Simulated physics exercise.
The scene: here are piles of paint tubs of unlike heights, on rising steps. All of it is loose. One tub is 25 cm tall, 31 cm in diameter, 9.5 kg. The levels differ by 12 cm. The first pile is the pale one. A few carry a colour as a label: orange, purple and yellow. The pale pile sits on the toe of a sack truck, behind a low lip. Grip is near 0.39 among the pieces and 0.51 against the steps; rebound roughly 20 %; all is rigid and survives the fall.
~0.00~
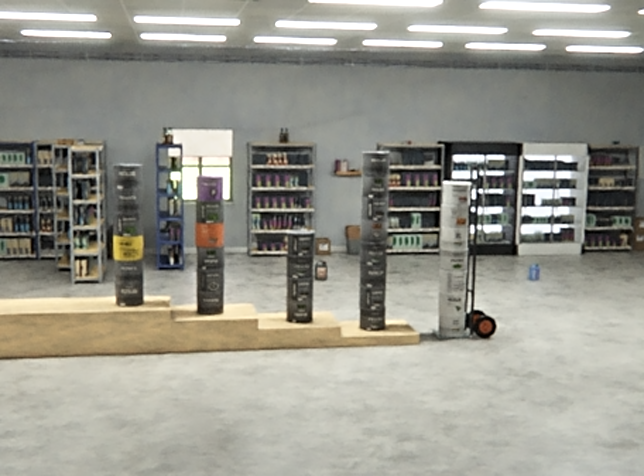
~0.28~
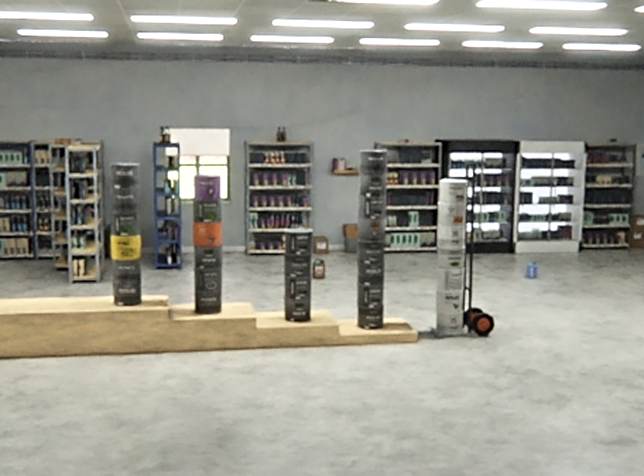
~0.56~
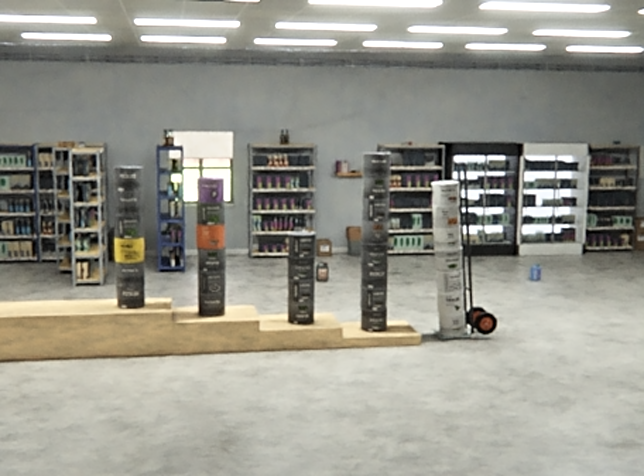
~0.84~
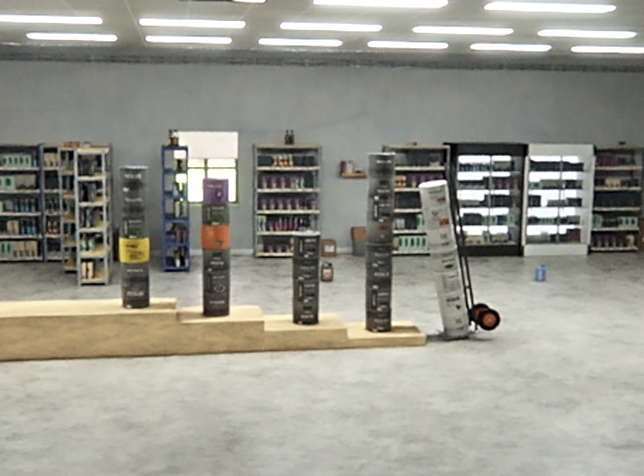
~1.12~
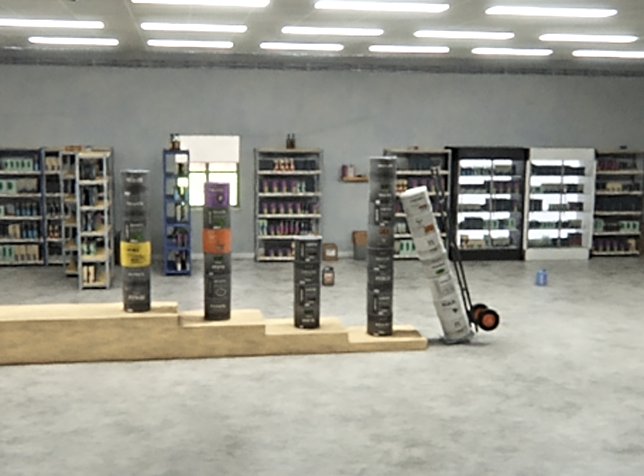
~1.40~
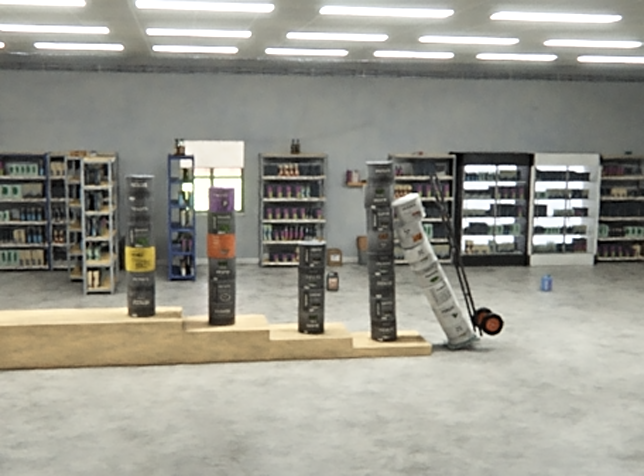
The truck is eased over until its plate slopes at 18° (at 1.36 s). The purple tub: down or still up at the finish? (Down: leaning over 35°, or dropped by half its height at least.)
The purple tub drops.
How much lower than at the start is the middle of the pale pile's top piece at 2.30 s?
About 40 cm.
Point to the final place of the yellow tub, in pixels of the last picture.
At about (52, 303).
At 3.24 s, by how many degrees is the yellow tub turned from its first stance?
About 10°.
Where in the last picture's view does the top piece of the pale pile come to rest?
At about (247, 362).
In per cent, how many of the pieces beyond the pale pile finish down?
Roughly 90 per cent of them.
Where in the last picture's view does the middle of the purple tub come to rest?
Around (145, 257).
After 2.30 s, 7 of the pale pile down; 3 of the 24 other tubs down; purple tub unmoved.
After 3.24 s, 7 of the pale pile down; 15 of the 24 other tubs down; purple tub 4° from how it stood, 9 cm lower; orange tub 30° from how it stood, 13 cm lower.
After 4.38 s, 7 of the pale pile down; 21 of the 24 other tubs down; purple tub on its side; yellow tub on its side.
In the end (6.0 s), 7 of the pale pile down; 21 of the 24 other tubs down; purple tub on its side; yellow tub on its side; orange tub 38 cm lower. From the last view, middles, purple tub near (145, 257), yellow tub near (52, 303).
